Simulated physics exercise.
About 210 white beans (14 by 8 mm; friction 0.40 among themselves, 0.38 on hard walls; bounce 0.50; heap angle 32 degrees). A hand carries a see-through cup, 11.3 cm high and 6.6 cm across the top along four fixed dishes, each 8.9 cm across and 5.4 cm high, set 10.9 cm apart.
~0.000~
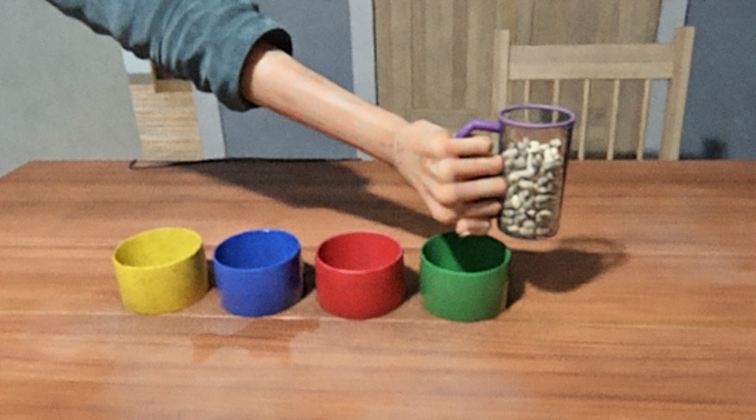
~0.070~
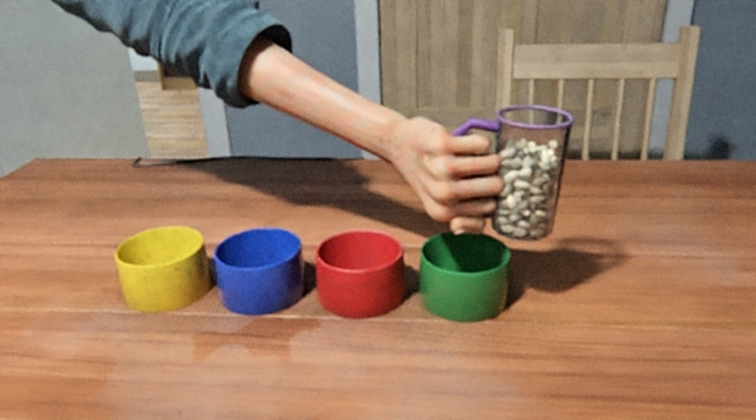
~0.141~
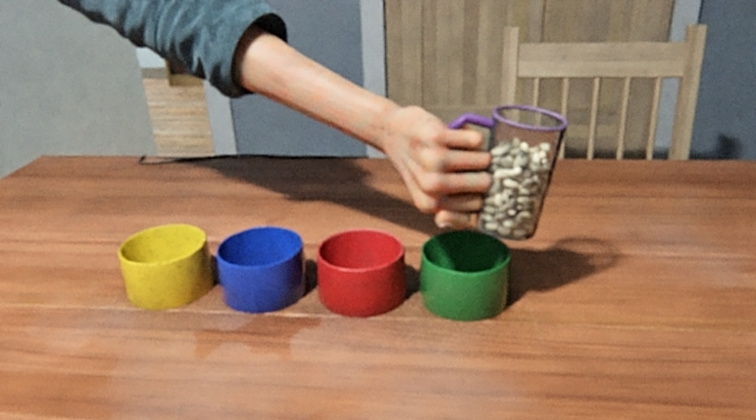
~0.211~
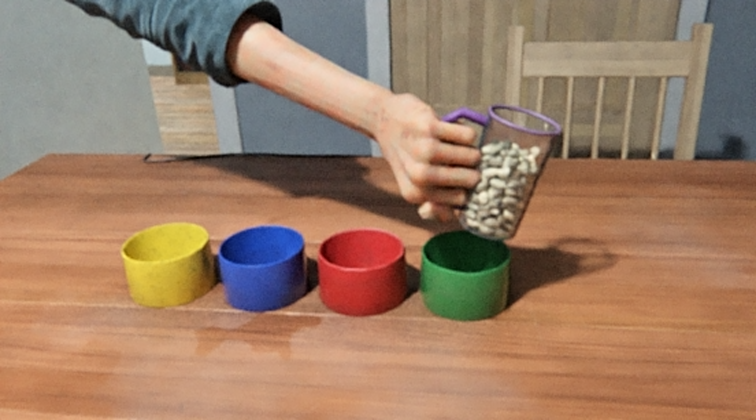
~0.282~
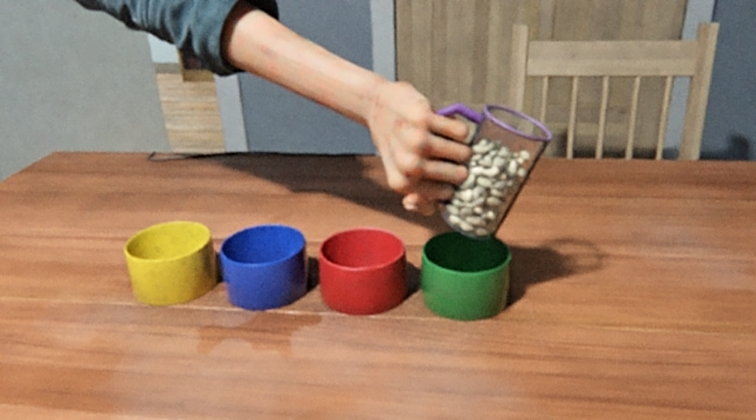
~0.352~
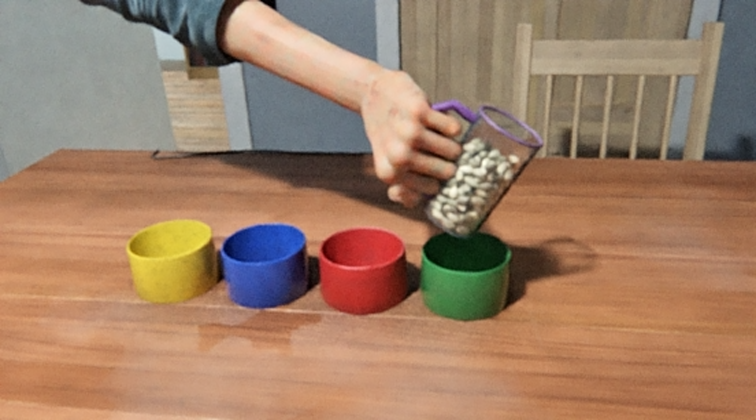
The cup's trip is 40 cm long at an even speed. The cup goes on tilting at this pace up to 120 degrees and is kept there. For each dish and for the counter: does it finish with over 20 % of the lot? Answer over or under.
Red over, blue under, green under, yellow under, counter under.
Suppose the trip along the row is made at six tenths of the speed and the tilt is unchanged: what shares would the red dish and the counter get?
In that case red 0; counter 10.
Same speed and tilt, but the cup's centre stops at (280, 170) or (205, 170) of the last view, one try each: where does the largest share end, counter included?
Most goes to: Red, then red.
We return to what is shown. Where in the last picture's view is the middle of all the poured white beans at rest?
Around (358, 270).
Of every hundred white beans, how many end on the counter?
Some 10 per cent.
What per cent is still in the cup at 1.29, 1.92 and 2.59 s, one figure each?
In turn: 90, 0, 0.
After 1.29 s, tilt 119 degrees; cup holds 90 %, red 10 %.
After 1.92 s, tilt 120 degrees; cup holds 0 %, red 90 %.
After 2.59 s, tilt 120 degrees; cup holds 0 %, red 90 %.
At rest (2.9 s), red 90 %, blue 0 %, green 0 %, yellow 0 %, counter 10 %.
